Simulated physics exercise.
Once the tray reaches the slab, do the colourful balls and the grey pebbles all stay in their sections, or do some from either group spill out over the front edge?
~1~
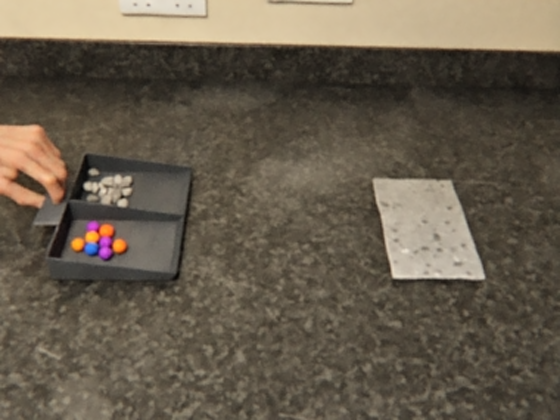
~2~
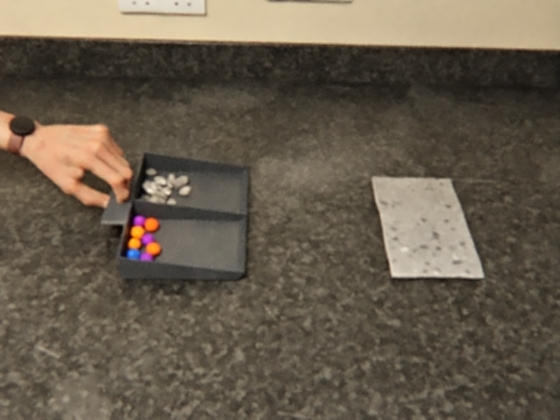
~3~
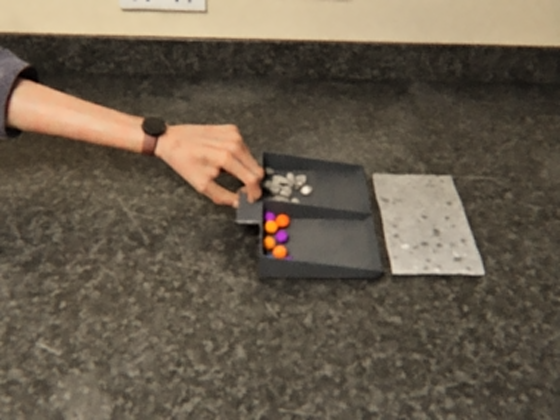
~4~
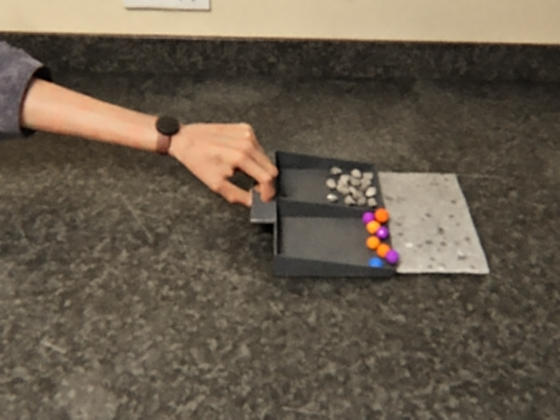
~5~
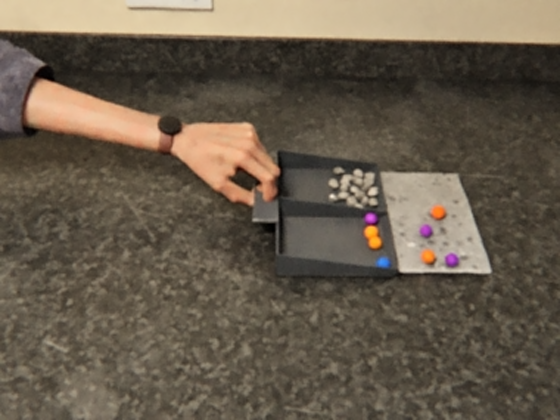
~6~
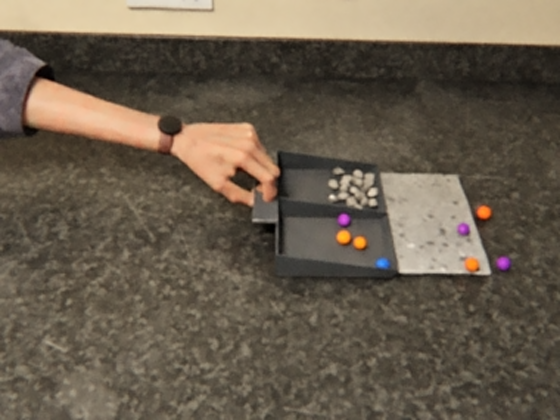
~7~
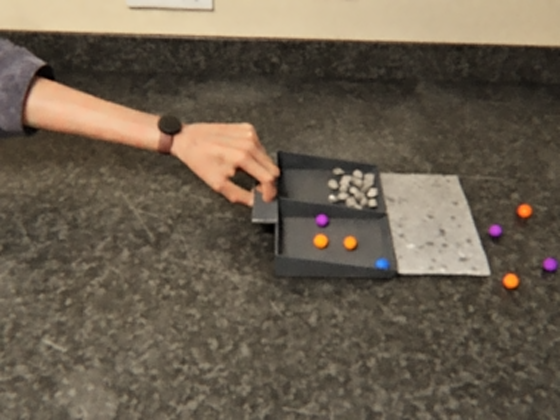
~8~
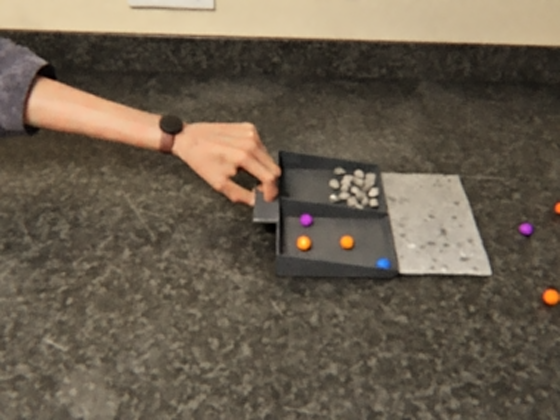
Some of the colourful balls roll out over the low front edge and across the slab, while the grey pebbles all stay within their own section.
